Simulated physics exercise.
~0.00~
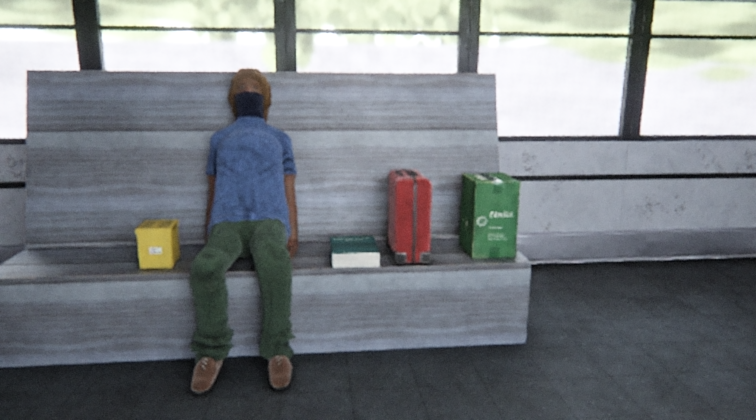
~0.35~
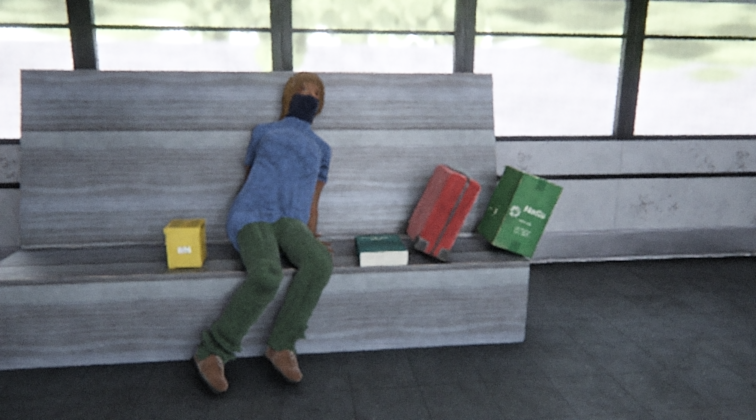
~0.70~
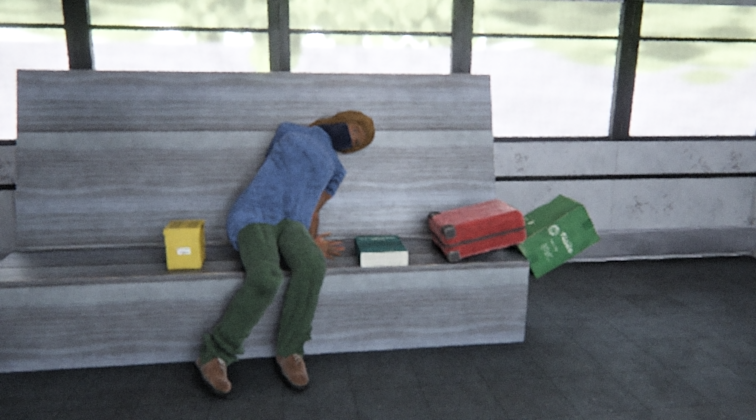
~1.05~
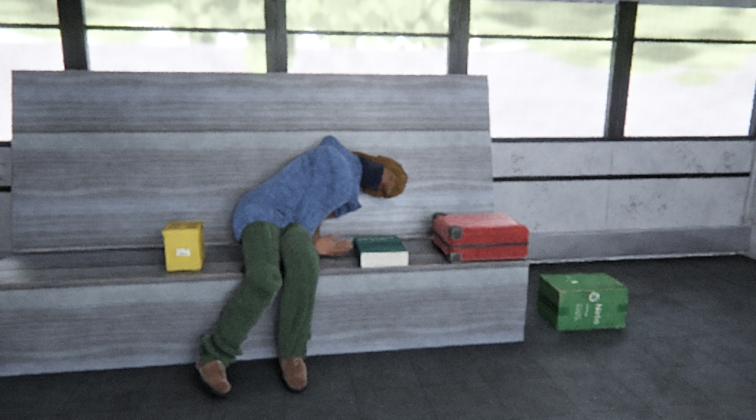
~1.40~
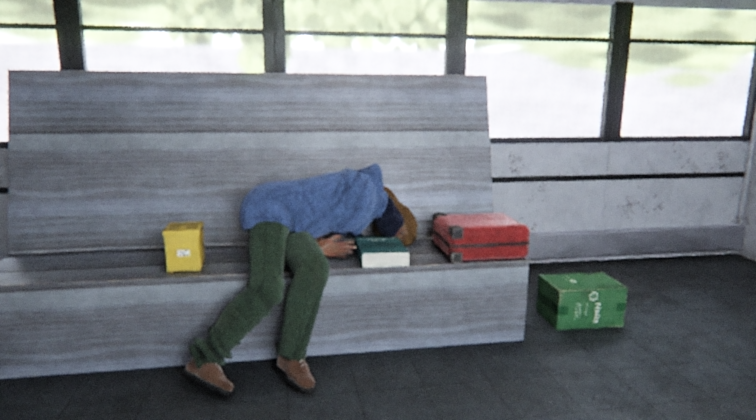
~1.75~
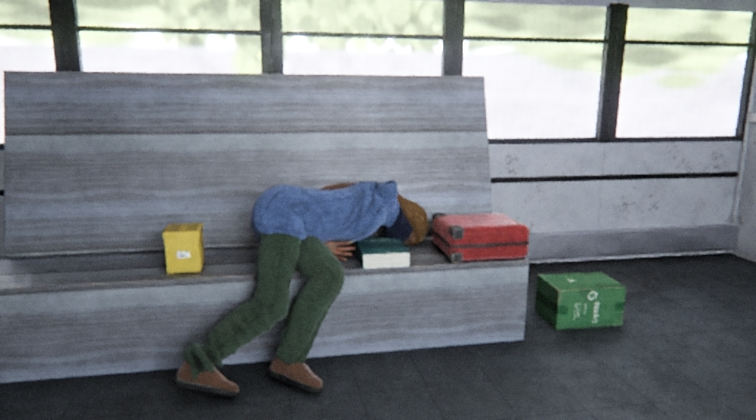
To begin with, a commuter in a blue shirt and green trousers sits upright on a grey bench inside a metro car, with a yellow tub on the left and a teal folder, red case and green pack on the right. Suddenly the person leans right, the tub and folder slide a little, and the case and pack tilt. The case topples onto its side on the seat while the pack tips over the bench end and drops to the floor. The commuter keeps folding sideways, finally slumping low behind the folder, head beside the case, hips still on the seat.
